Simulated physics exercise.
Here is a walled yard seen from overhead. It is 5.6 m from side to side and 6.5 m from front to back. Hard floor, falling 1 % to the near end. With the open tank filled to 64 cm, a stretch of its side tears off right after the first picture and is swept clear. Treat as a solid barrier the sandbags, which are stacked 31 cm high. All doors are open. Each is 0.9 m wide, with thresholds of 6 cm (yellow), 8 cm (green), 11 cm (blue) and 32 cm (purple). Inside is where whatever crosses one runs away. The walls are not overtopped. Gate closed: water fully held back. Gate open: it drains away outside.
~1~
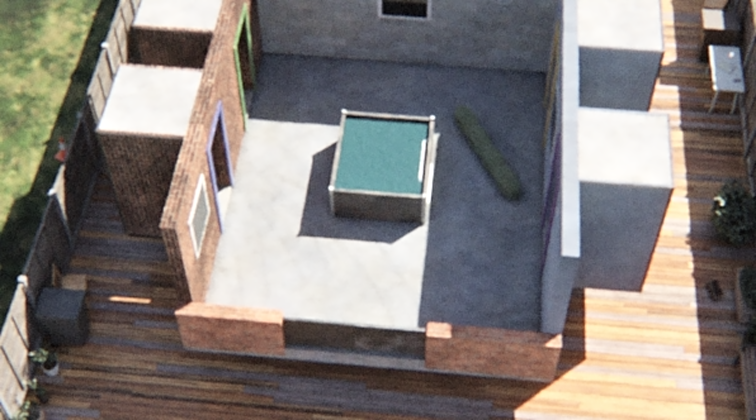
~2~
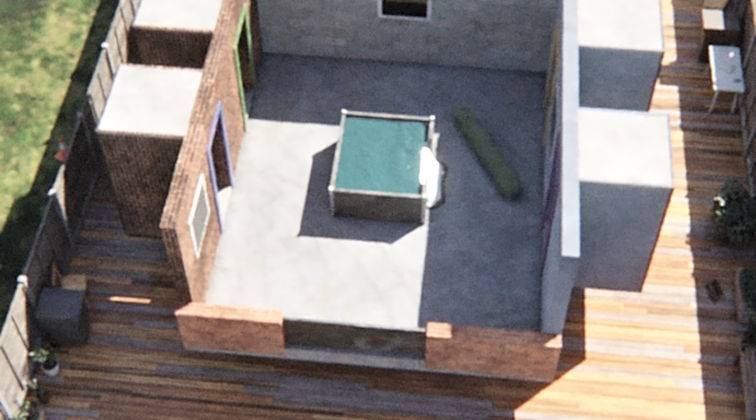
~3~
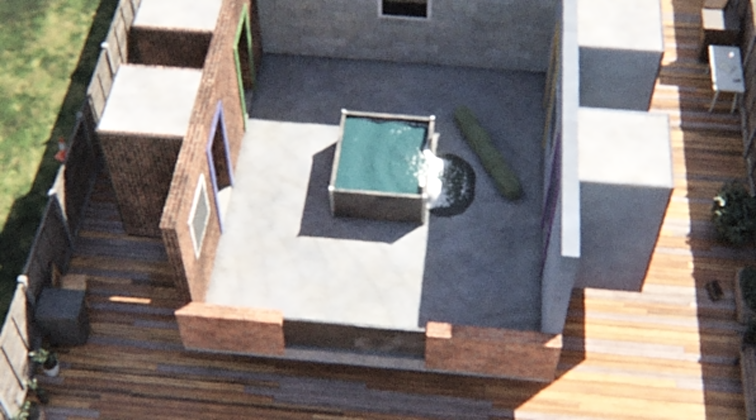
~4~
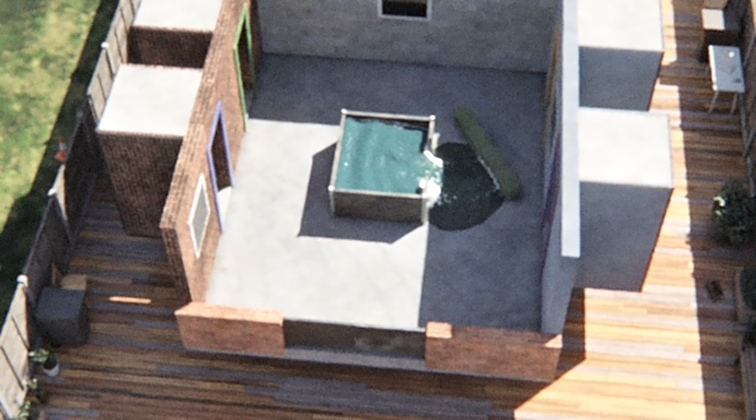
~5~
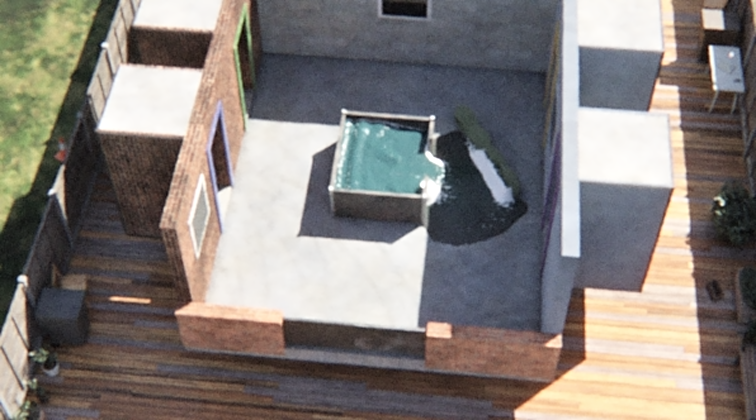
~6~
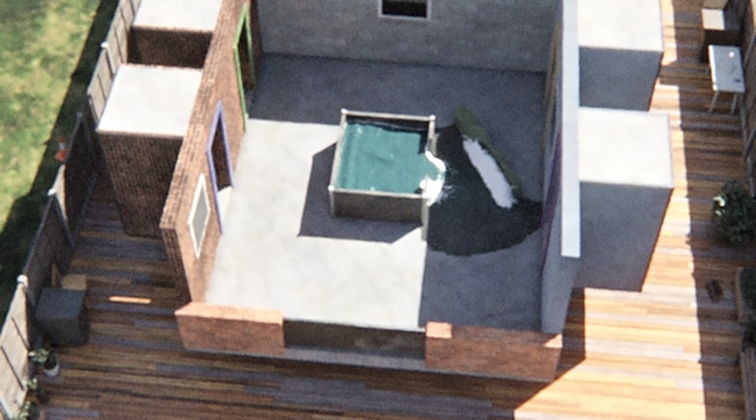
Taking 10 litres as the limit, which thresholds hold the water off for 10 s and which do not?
Yellow door: Limit not crossed; green door: Limit not crossed; blue door: Limit not crossed; purple door: Limit not crossed.
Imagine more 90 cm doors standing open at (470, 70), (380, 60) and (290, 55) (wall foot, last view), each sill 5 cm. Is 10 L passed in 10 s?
Door 1: Lower; door 2: Lower; door 3: Lower.
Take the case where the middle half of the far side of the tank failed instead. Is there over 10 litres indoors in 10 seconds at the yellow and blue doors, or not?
Yellow door surpasses it, blue door doesn't reach it.
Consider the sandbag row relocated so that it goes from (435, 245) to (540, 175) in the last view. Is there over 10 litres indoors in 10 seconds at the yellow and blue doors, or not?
Note - yellow: Limit exceeded; blue: Limit held.
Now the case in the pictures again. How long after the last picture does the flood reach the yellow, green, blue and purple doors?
Door times: Yellow 1.6 s / green 3.4 s / blue 4.5 s / purple 0.2 s.
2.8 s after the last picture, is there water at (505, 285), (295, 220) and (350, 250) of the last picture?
Submerged, untouched, untouched.
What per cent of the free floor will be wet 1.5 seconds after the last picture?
Wet share: Near 30 percent.
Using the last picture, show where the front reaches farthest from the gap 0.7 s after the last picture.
Somewhere about (541, 311).
Then, 0.7 s after the last picture water covers 20 % of the floor and is deepest (40 cm) near (484, 180); yellow door not reached, green door not reached, blue door not reached, purple door 28 cm at the sill, 0 L in.
Then, 1.5 s after the last picture water covers 30 % of the floor and is deepest (40 cm) near (529, 357); yellow door not reached, green door not reached, blue door not reached, purple door 23 cm at the sill, 0 L in.
Then, 2.8 s after the last picture water covers 55 % of the floor and is deepest (26 cm) near (507, 355); yellow door 3 cm at the sill, 0 L in, green door not reached, blue door not reached, purple door 17 cm at the sill, 0 L in.
Then, 5.3 s after the last picture water covers 85 % of the floor and is deepest (14 cm) near (211, 329); yellow door 2 cm at the sill, 0 L in, green door 5 cm at the sill, 0 L in, blue door 6 cm at the sill, 0 L in, purple door 10 cm at the sill, 0 L in.
Then, 9.3 s after the last picture water covers 95 % of the floor and is deepest (10 cm) near (200, 328); yellow door 3 cm at the sill, 0 L in, green door 7 cm at the sill, 0 L in, blue door 6 cm at the sill, 0 L in, purple door 6 cm at the sill, 0 L in.
